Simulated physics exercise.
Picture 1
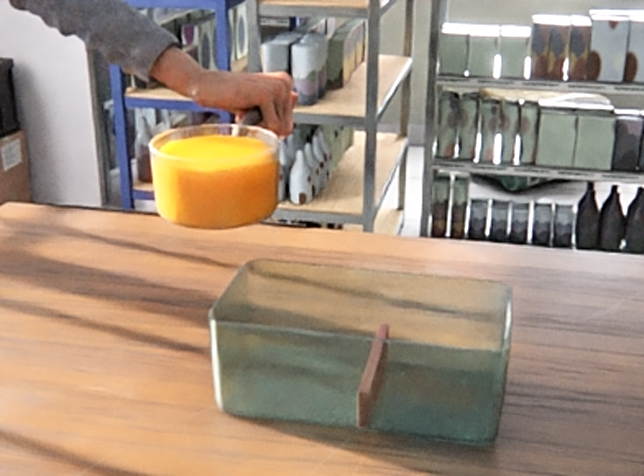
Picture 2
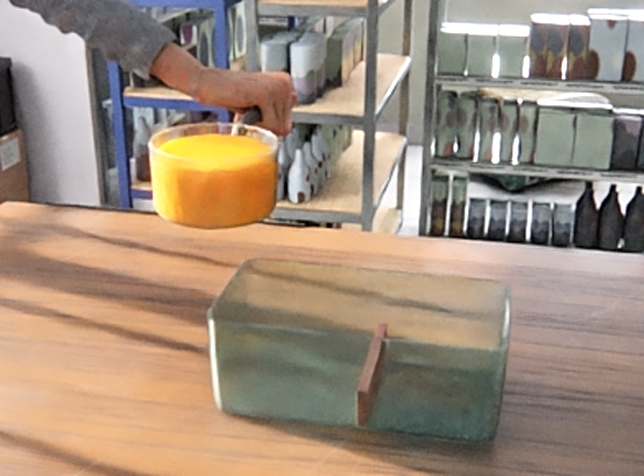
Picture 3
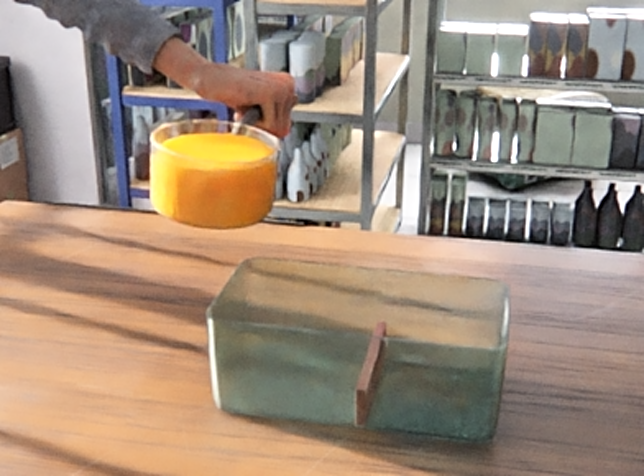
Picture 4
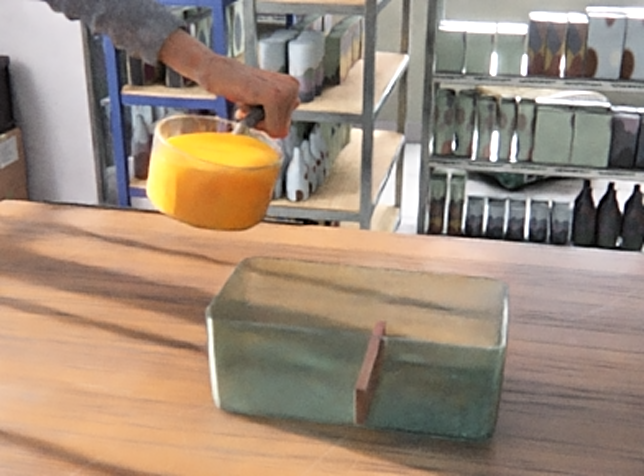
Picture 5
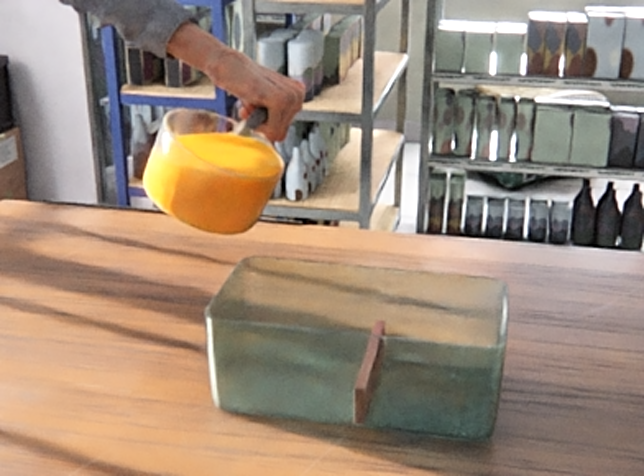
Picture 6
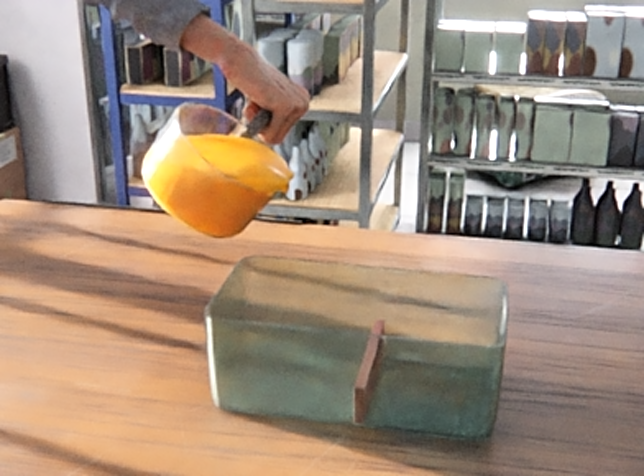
A hand reaching in from the upper left holds a clear glass pot of bright orange juice above a wooden table, seen from slightly above by a still camera. Below it to the right sits a long greenish glass basin with a low brown wall across it, with shelves of vases and bottles behind. The hand holds the pot nearly level, then tilts it steadily further to the right.
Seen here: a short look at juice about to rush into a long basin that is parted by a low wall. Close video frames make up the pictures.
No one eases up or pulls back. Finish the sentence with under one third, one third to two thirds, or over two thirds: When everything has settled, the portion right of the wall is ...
When everything has settled, the portion right of the wall is under one third.
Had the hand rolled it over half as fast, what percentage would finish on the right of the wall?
Some 5 per cent.
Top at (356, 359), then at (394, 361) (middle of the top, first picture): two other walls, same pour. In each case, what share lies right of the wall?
The first position gives around 15 percent, the second around 20 percent.
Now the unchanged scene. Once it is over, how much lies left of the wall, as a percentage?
About 80 per cent.
A moment on, the saucepan is tipped right over and 23 per cent is still to pour, 37 is left of the wall and 0 right of it.
Next, the saucepan is tipped right over and 4 per cent is still to pour, 79 is left of the wall and 2 right of it.
Then the saucepan is tipped right over and 0 per cent is still to pour, 83 is left of the wall and 11 right of it.
Later the saucepan is tipped right over and 0 per cent is still to pour, 83 is left of the wall and 12 right of it.
Finally, 82 per cent lies left of the wall, 13 right of it and 5 outside.
